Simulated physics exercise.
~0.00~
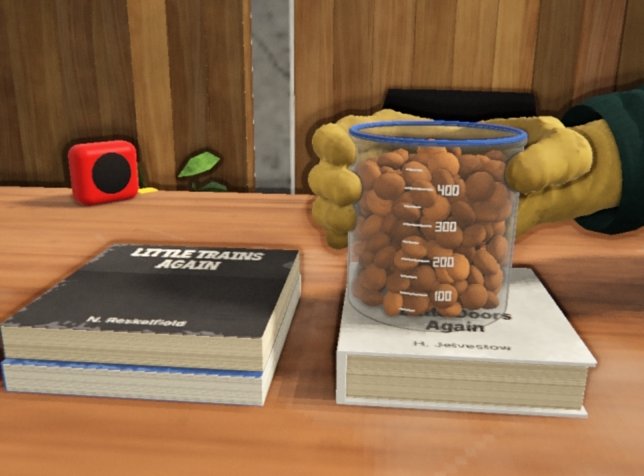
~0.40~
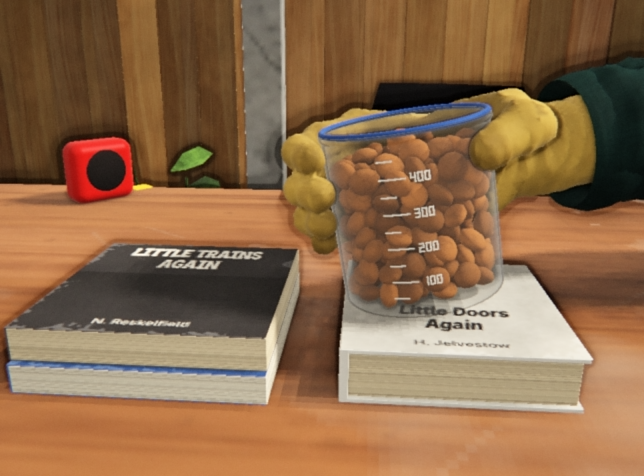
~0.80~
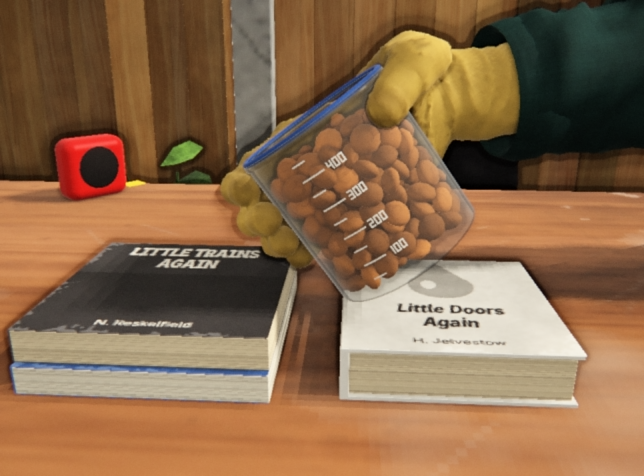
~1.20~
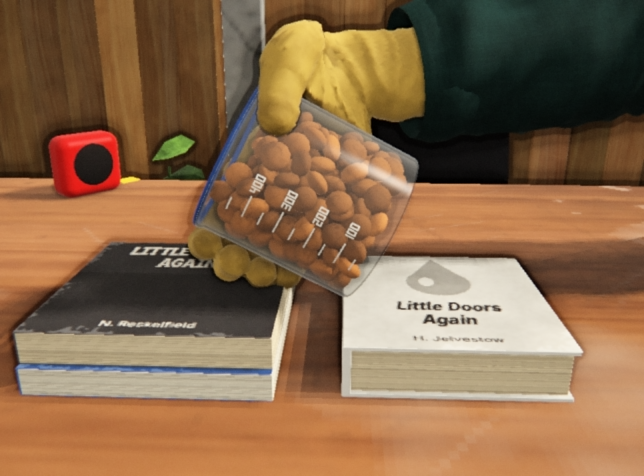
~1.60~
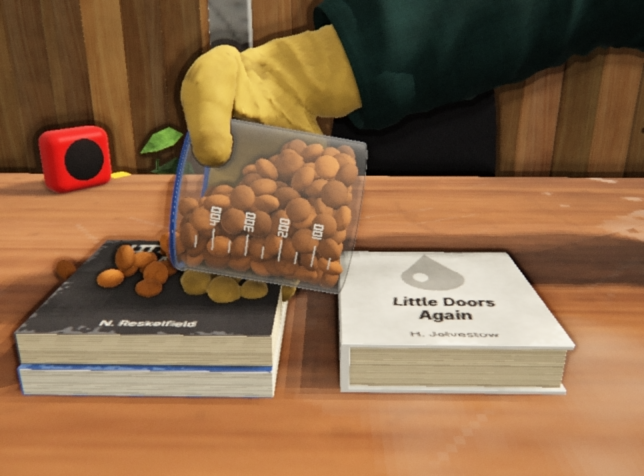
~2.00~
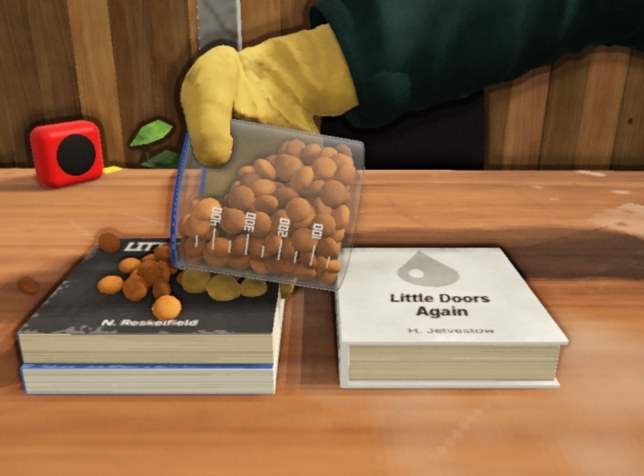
A clear beaker with a blue rim, filled with brown bits of kibble, stands upright on a white book, held by yellow-gloved hands. The gloves lift it slightly and begin to lean it to the left, toward a dark book stack beside a red boxy object. It tips further as it moves across the gap, with everything still inside. Lowered nearly flat, it comes to rest with its mouth over the dark books, and some pieces tumble onto the cover. A small cluster lies spilled there at the end, while most of the kibble remains in the beaker.
